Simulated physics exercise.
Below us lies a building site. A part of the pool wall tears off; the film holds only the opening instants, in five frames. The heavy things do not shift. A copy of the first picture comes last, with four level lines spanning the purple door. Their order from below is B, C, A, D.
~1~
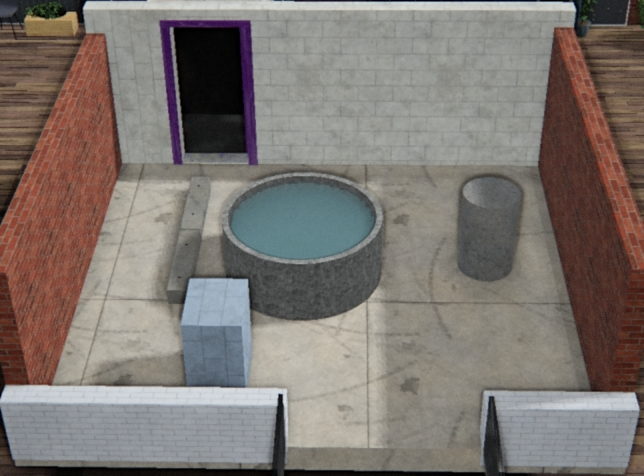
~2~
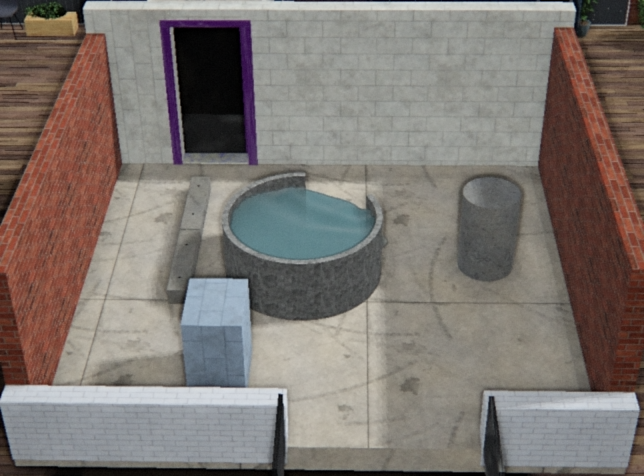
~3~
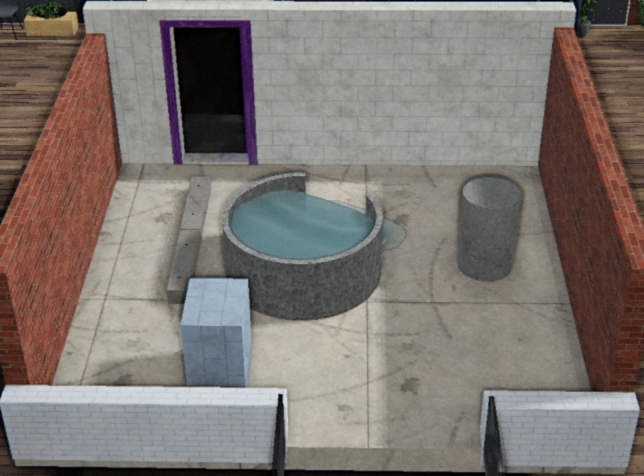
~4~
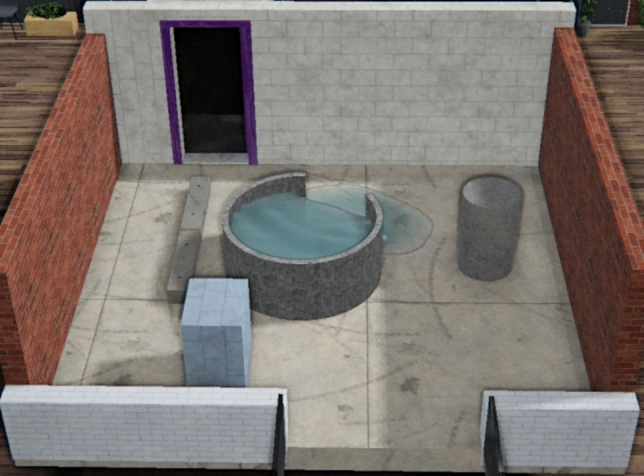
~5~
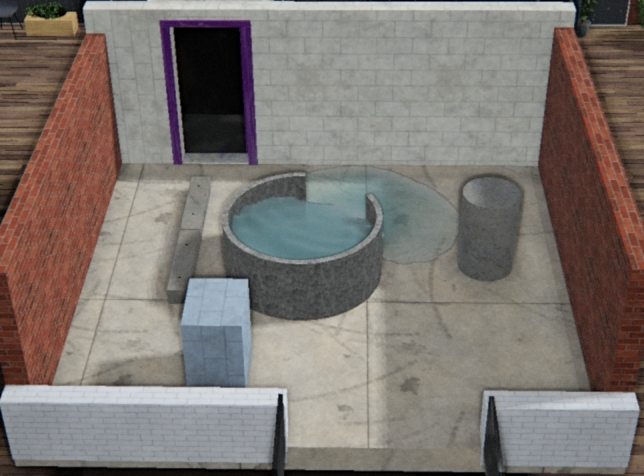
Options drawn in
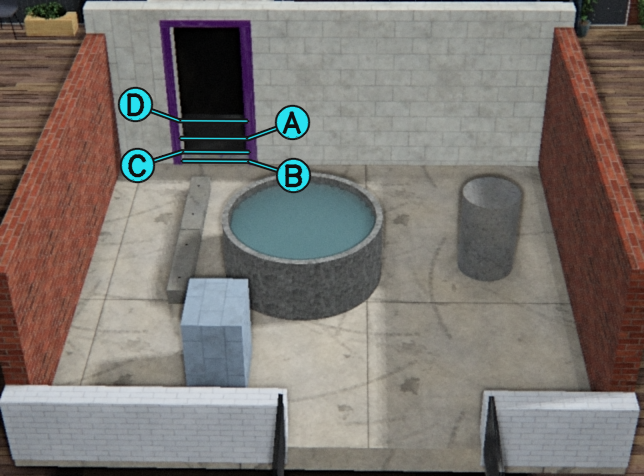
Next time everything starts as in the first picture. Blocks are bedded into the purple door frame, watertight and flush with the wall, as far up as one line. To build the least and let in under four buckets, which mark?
The limit is B.
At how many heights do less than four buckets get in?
All four.
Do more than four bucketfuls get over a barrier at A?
No, not at all.
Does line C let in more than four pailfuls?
No, that is safe.
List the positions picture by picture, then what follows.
The first picture shows water in the pool at rest, its middle at (302, 221); foot of the purple doorway at (216, 164); open gate at (385, 386).
In the second picture, water covers 1 % of the ground, its front hidden from here.
The third picture shows front seen at (397, 229), 3 % of the ground wet.
The fourth picture shows front seen at (421, 226), 7 % of the ground wet.
The fifth picture shows front seen at (385, 172), 13 % of the ground wet.
On the marked copy, A at (214, 138); B at (216, 161); C at (215, 152); D at (213, 120); from the bottom up B, C, A, D.
For line A, nothing gets over.
For line B, a splash gets over, under a bucket.
For line C, nothing gets over.
For line D, nothing gets over.
